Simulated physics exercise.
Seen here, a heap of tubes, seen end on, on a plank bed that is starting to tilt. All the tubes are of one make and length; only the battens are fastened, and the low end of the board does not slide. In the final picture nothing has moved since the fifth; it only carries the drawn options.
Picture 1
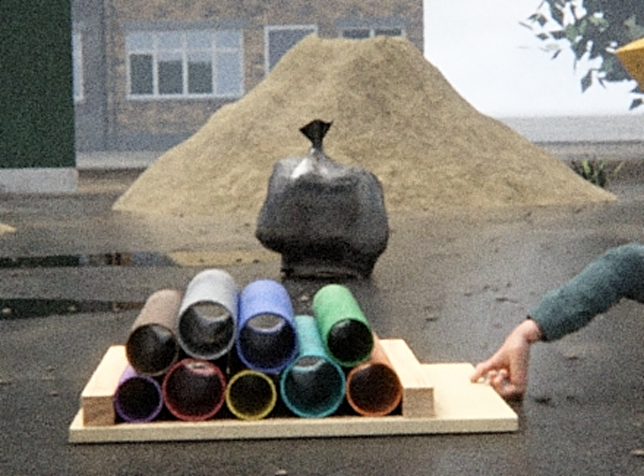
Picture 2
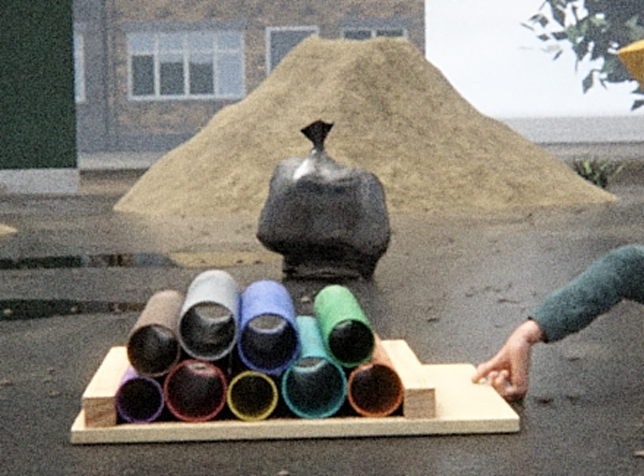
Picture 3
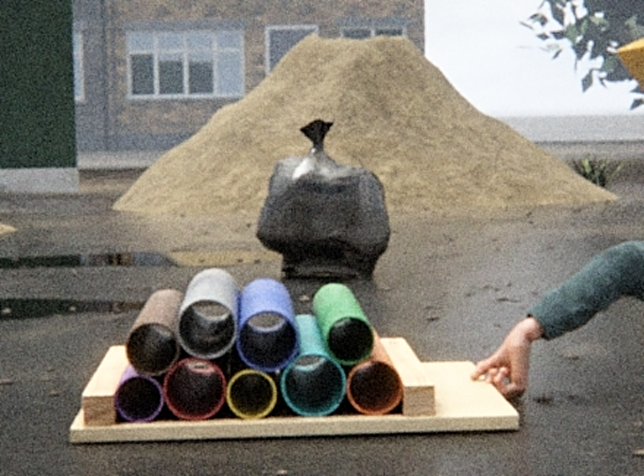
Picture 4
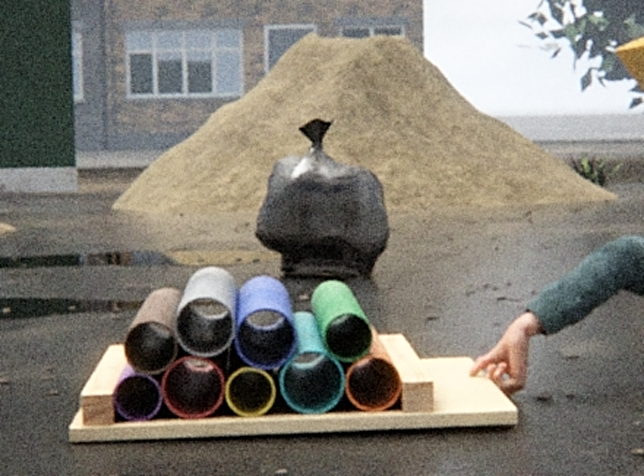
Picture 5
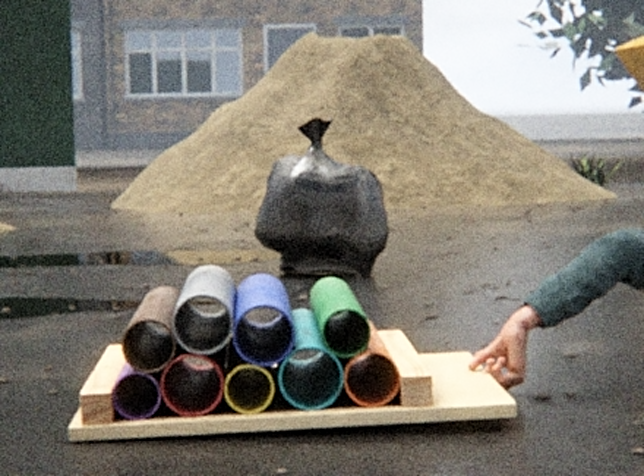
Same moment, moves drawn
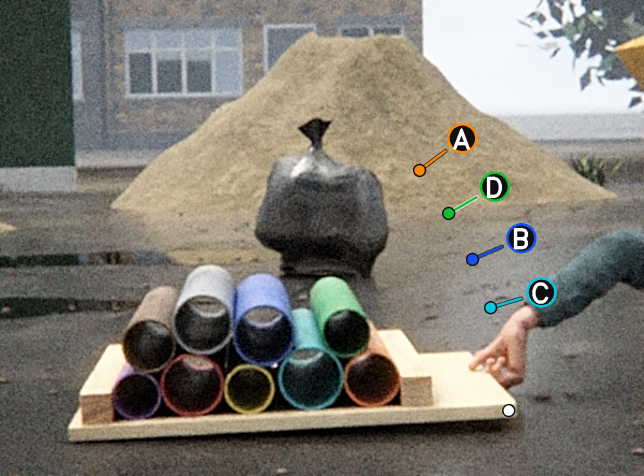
A hand at the right held the end of a wooden board stacked with colourful tubes and raised it very slightly, while the tubes stayed piled between the battens before a black bag and sand heap.
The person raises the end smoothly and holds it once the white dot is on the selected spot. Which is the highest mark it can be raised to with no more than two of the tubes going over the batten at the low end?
Mark A is as high as it can go.
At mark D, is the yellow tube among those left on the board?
Yes, with D.
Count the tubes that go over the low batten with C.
With C, two.
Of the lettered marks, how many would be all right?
Four of them.
On the marked copy, A at (420, 171); B at (473, 259); C at (490, 308); D at (449, 213); the white dot at (509, 411).
Following A. Soon after the start, board at 20°.
Later, board at 36°.
In the end, board at 36°, two over the low batten (brown, grey).
As for the rest, B two over the low batten (brown, grey); C two over the low batten (brown, grey); D two over the low batten (brown, grey).
